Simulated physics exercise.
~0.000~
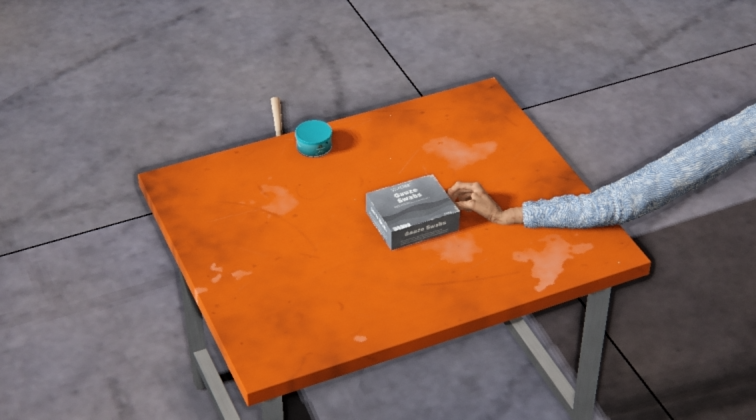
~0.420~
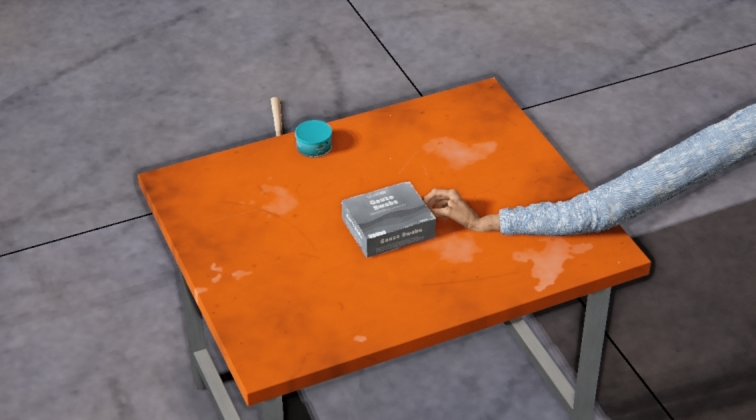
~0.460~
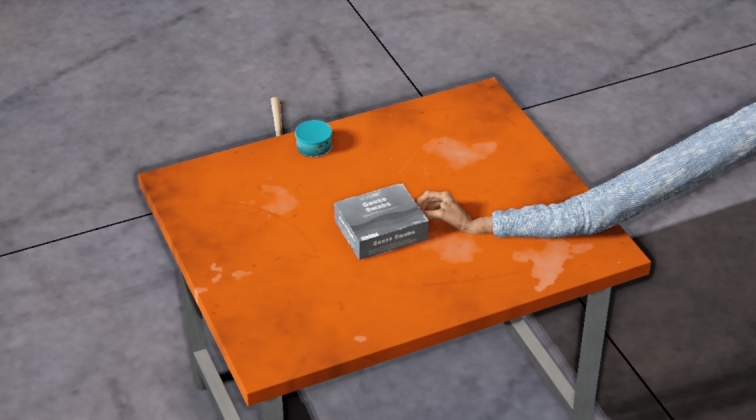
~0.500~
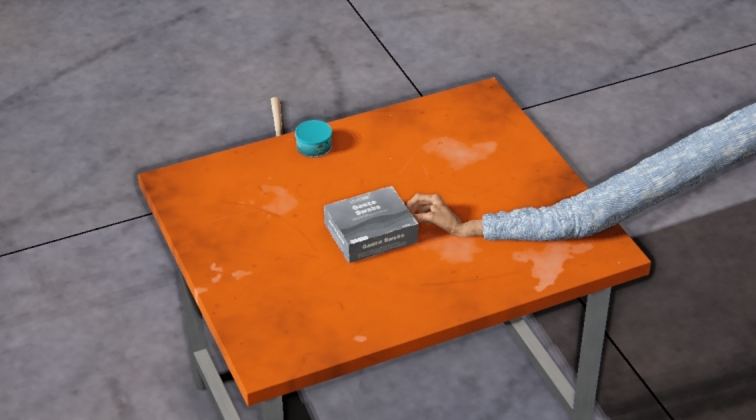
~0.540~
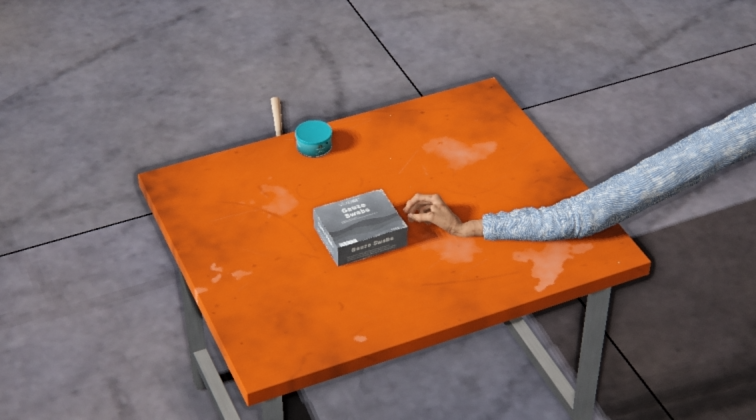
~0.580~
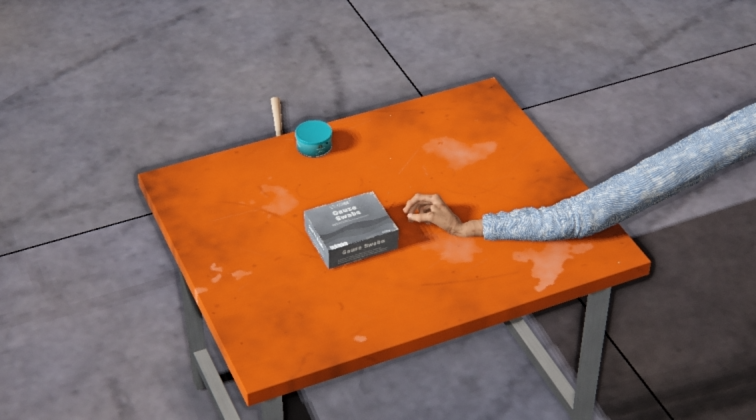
A grey box slides left across an orange table, pushed by a hand that then stops.
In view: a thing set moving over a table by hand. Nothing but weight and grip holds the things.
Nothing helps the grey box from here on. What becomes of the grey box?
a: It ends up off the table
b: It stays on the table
It stays on the table (b).
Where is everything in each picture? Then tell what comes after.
Under the hand; grey box (412, 212), in the first frame.
Under the hand; grey box (388, 219), in the second frame.
Under the hand; grey box (381, 221), in the third frame.
Grey box (371, 224), in the fourth frame.
Grey box (360, 227) moved a little, in the fifth frame.
Grey box (351, 230) moved a little, in the sixth frame.
By 0.68 s, grey box moved a little near (336, 235).
By 0.88 s, grey box resting near (335, 235).
When it is over (1.3 s), moved from the start, grey box. End places, in pixels of the last picture, grey box near (333, 236).
